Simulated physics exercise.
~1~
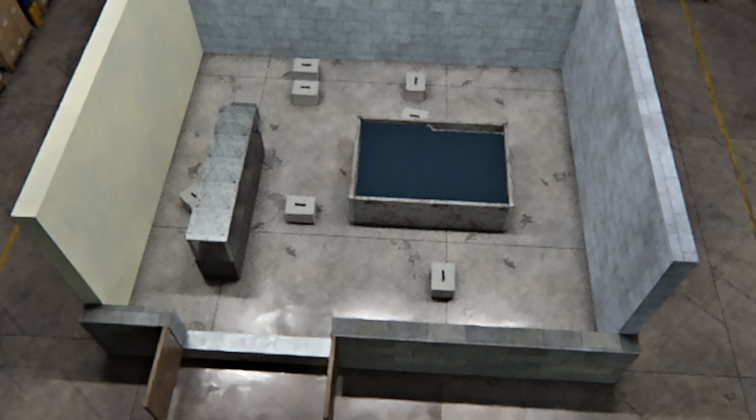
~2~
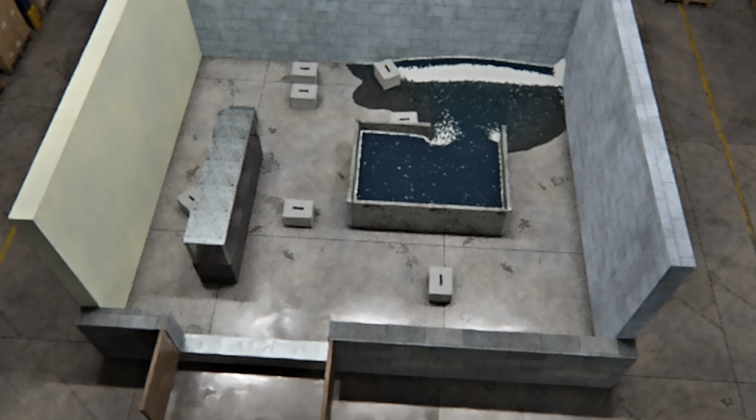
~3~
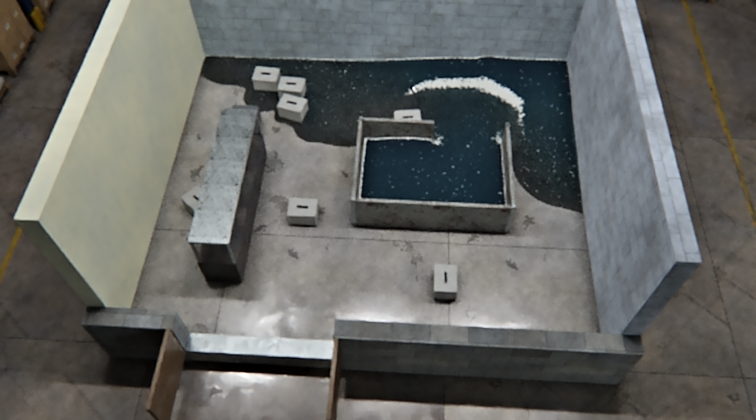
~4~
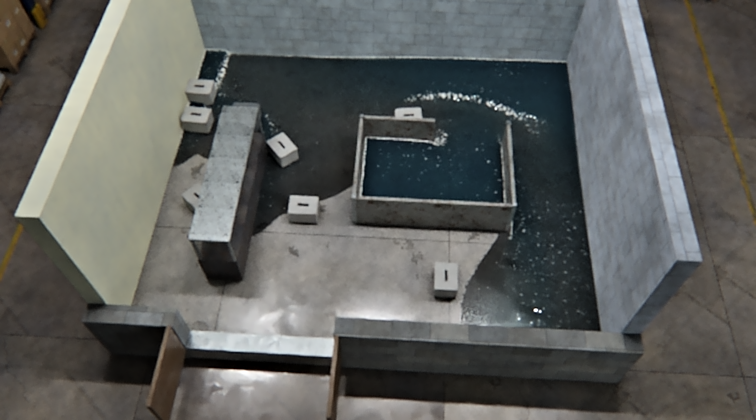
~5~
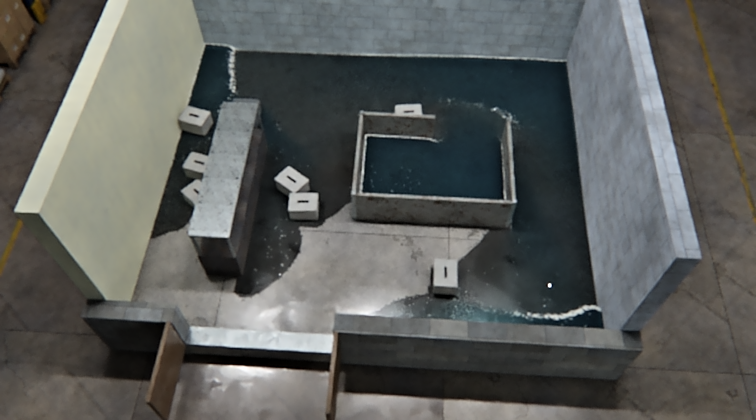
A walled tank of dark water in a warehouse bay burst open at its back corner, and water spread across the floor, carrying three pale boxes left and then toward the near side, while the others stayed upright as the flood neared the front.
